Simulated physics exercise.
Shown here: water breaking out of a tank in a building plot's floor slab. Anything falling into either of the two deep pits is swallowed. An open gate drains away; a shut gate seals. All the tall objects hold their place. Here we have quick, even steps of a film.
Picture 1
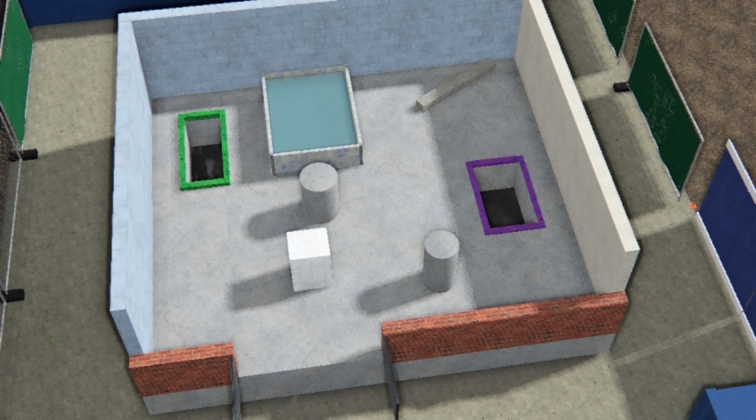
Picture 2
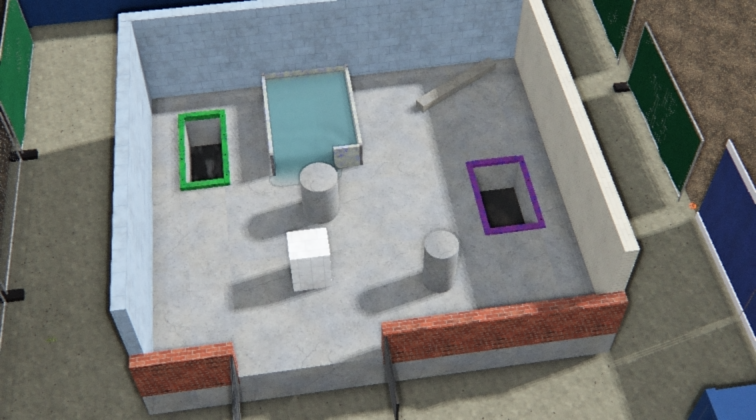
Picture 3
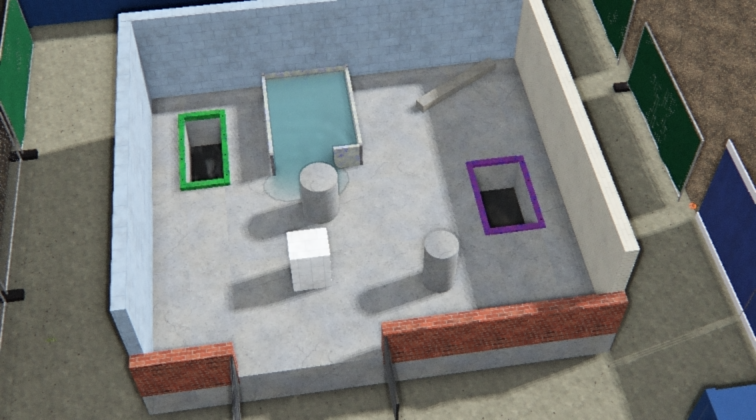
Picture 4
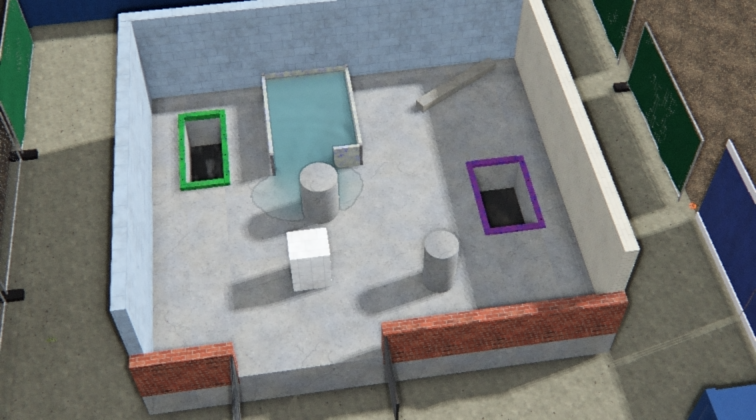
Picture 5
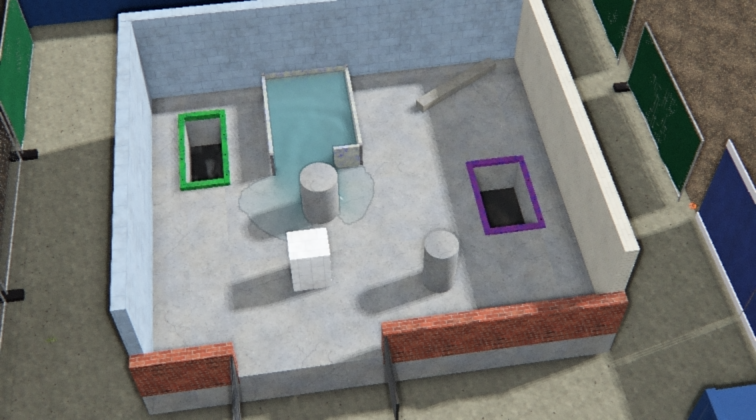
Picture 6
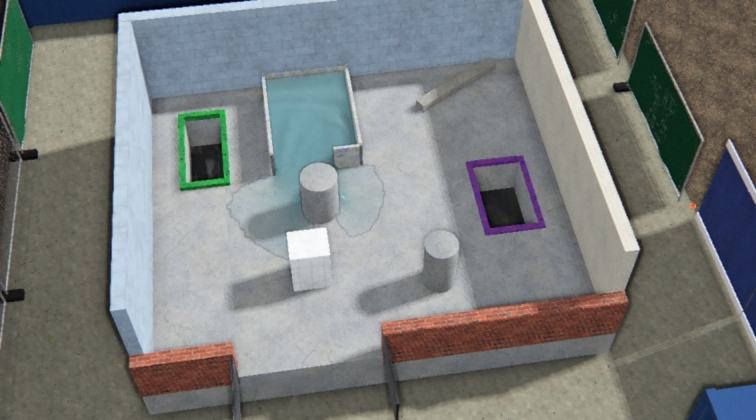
We see still water in a walled tank on a building plot's floor slab; then part of the near wall is open and water pours out, spreading around the closest grey cylinder to both sides and reaching the white block.
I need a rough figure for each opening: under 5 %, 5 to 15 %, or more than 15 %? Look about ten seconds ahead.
As I see it, the gate is going to swallow a share past fifteen per cent, the green pit is going to swallow a share short of five per cent, the purple pit is going to swallow a share short of five per cent.
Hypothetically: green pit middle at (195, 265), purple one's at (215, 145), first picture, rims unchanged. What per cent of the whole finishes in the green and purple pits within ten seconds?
The green pit takes around 10 percent, while the purple pit takes around 0 percent.
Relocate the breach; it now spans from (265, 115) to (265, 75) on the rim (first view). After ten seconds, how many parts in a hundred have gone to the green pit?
Green: 25 %.
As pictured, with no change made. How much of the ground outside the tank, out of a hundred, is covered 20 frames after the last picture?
Estimate: Near 50 %.
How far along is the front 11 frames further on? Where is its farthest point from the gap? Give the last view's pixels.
The farthest wet spot is near (175, 373).
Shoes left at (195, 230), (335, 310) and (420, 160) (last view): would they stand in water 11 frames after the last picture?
Listed points: Inundated / unwetted / inundated.
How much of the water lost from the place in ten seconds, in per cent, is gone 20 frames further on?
Result, approximate: 20 per cent.
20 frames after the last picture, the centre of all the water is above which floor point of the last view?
The water centres close to (291, 208).
A moment on, water covers 15 % of the floor; the gate 0 %, the green pit 0 %, the purple pit 0 %.
Next, water covers 40 % of the floor; the gate 0 %, the green pit 0 %, the purple pit 0 %.
Then, water covers 50 % of the floor; the gate 3 %, the green pit 0 %, the purple pit 1 %.
Later, water covers 60 % of the floor; the gate 9 %, the green pit 0 %, the purple pit 1 %.
In the end, water covers 75 % of the floor; the gate 18 %, the green pit 0 %, the purple pit 1 %.
